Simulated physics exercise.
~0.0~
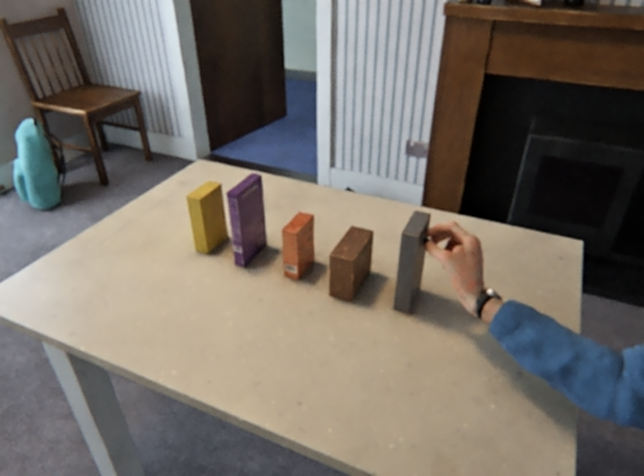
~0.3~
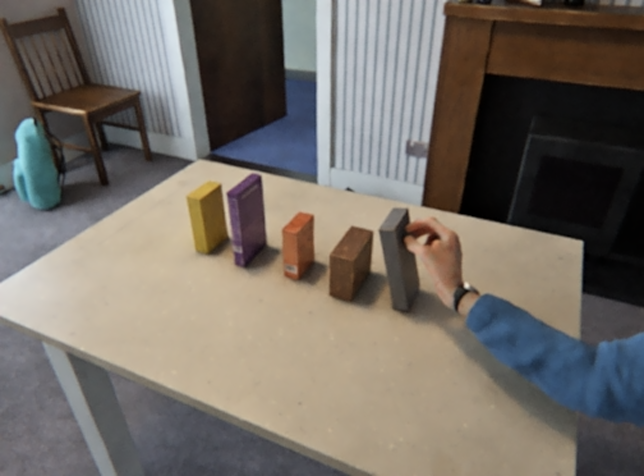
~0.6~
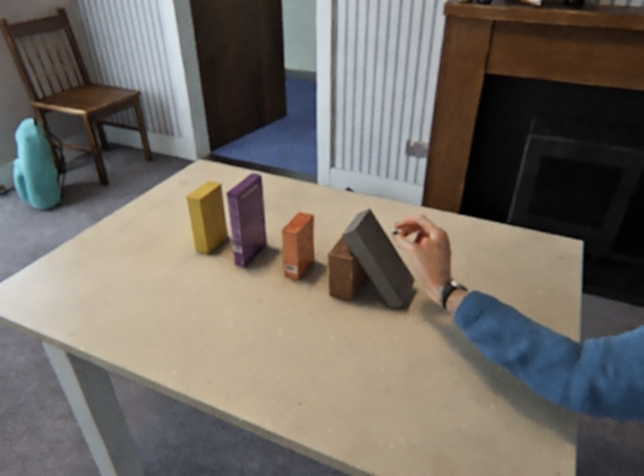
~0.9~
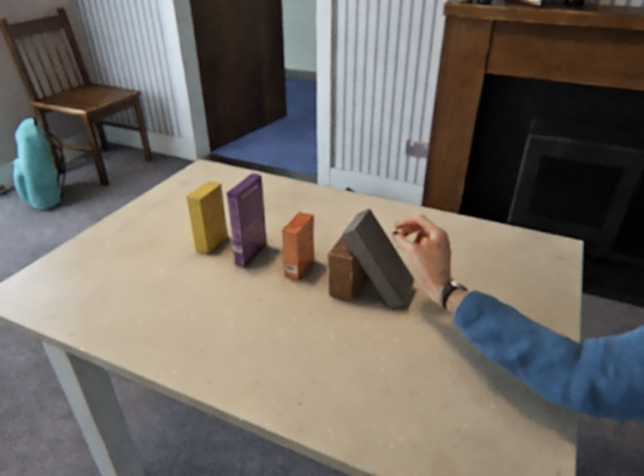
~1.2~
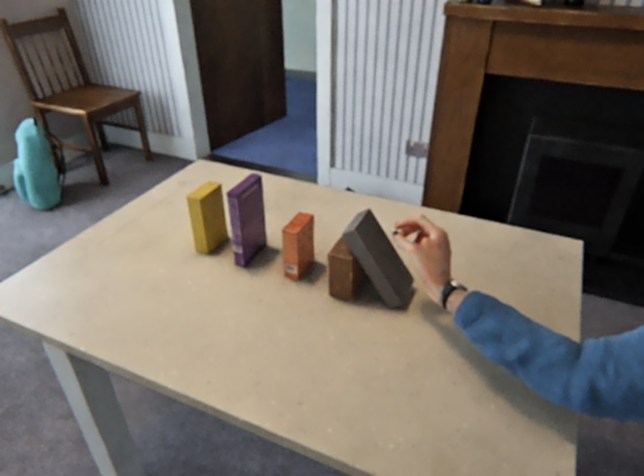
A tall grey board stands at the right end of a spaced row on a pale table, seen from above at an angle, with a hand in a blue sleeve touching it. To its left stand a brown block, a small orange packet, a tall purple packet and a yellow board, with a wooden chair and a dark fireplace beyond. The hand tips the grey board left, and it leans over until it rests against the brown block. The hand then stays still beside it. The board remains propped there, and the other four pieces stay upright in place.
